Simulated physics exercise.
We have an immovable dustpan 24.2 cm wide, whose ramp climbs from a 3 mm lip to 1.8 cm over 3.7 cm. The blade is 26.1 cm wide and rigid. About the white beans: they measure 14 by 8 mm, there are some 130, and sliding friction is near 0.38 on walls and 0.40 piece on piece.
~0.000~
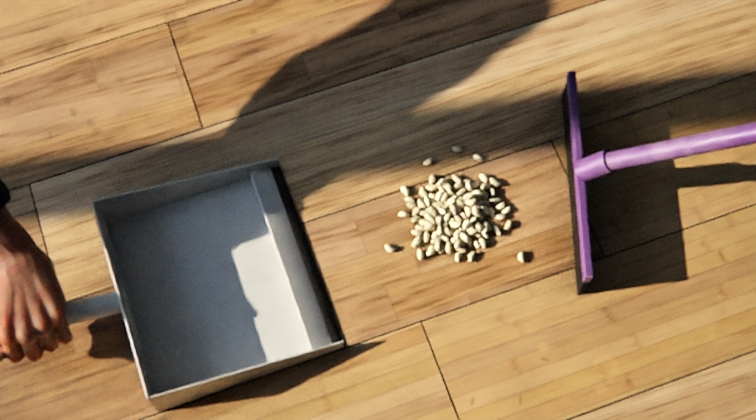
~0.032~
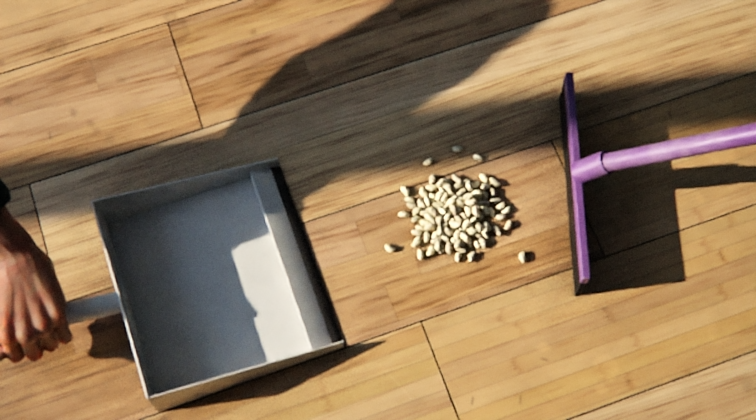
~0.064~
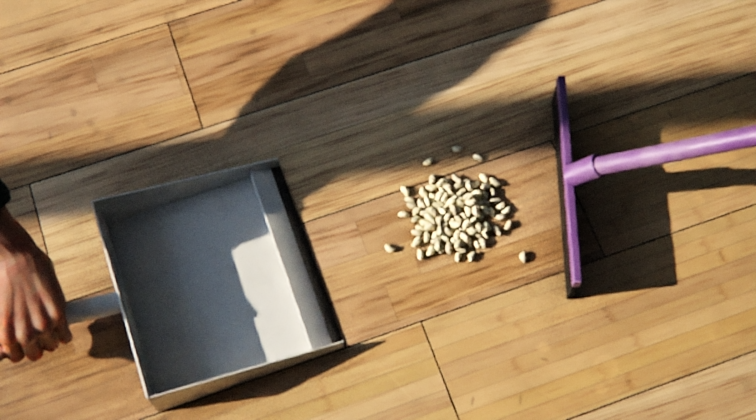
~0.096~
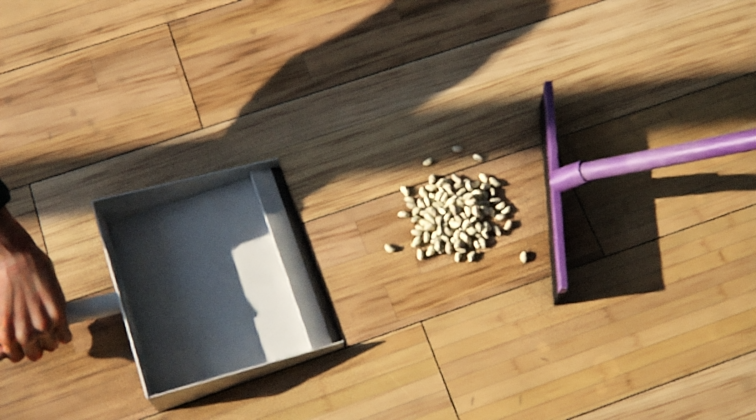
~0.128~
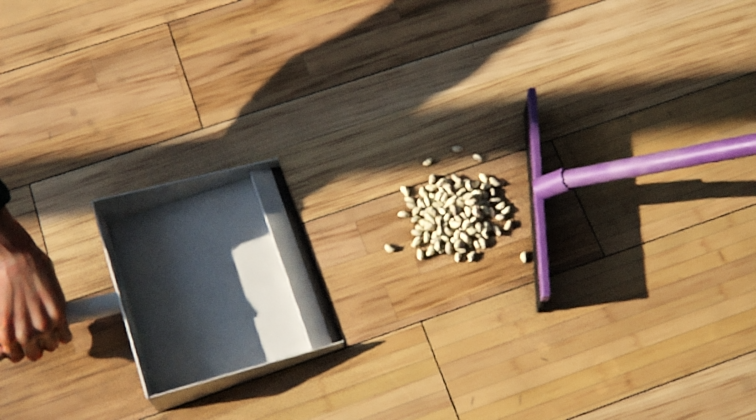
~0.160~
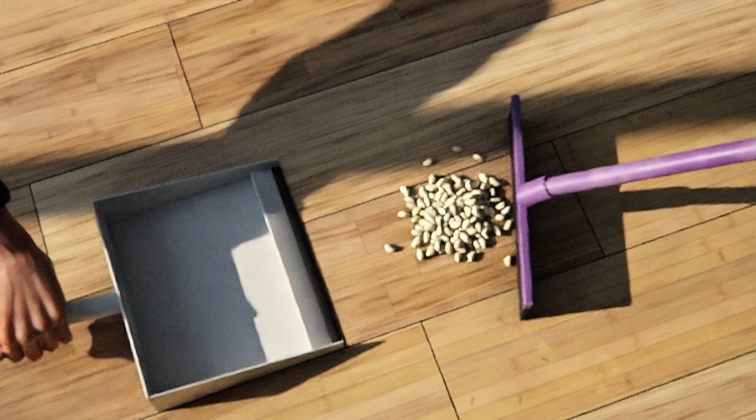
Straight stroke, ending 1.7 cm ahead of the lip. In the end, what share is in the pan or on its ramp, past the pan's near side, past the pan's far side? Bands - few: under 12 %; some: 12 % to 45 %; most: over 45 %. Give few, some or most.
Pan: Few, near side: Few, far side: Few.
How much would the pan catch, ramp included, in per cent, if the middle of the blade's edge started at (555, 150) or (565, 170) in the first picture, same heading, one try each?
Estimates: 10 percent and 10 percent.
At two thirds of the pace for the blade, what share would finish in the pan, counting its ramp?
In that case close to 0 per cent.
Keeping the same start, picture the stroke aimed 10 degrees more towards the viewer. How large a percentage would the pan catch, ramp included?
That gives near 0 in a hundred.
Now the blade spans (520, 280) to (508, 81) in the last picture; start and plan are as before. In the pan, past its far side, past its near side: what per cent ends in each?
You'd see pan at 10, far at 15 and near at 0.
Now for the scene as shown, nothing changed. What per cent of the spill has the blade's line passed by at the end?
Roughly 0 per cent of it.
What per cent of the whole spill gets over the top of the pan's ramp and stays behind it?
Estimate: Near 0 per cent of all.
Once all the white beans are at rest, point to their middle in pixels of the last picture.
About (329, 236).
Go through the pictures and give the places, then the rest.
The first frame shows blade from (587, 277) to (571, 79), moved 0.0 cm, 0 of the pieces shifted so far; middle of the pieces at (454, 210); pan at (206, 289).
The second frame shows blade from (584, 279) to (568, 80), moved 0.4 cm, 0 of the pieces shifted so far; middle of the pieces at (454, 210).
The third frame shows blade from (576, 282) to (560, 83), moved 1.4 cm, 0 of the pieces shifted so far; middle of the pieces at (454, 210).
The fourth frame shows blade from (562, 288) to (548, 89), moved 3.2 cm, 0 of the pieces shifted so far; middle of the pieces at (454, 210).
The fifth frame shows blade from (545, 296) to (531, 95), moved 5.4 cm, 0 of the pieces shifted so far; middle of the pieces at (454, 210).
The sixth frame shows blade from (528, 304) to (515, 102), moved 7.6 cm, 1 of the pieces shifted so far; middle of the pieces at (454, 210); pan at (206, 289). The blade's pace is about 0.69 m/s, heading 5 degrees towards the viewer's side.
Then, at 0.31 s, middle of the blade 15 cm from the lip; 0 % over the lip, far side 0 %, near side 0 %.
Then, at 0.40 s, middle of the blade 8 cm from the lip; 0 % over the lip, far side 0 %, near side 0 %.
After 0.63 s, middle of the blade 6 cm from the lip; 5 % over the lip, far side 5 %, near side 0 %.
By 1.9 s all is still; pan 5 %, near side 0 %, far side 5 %, in front of the lip or behind the blade 90 %.
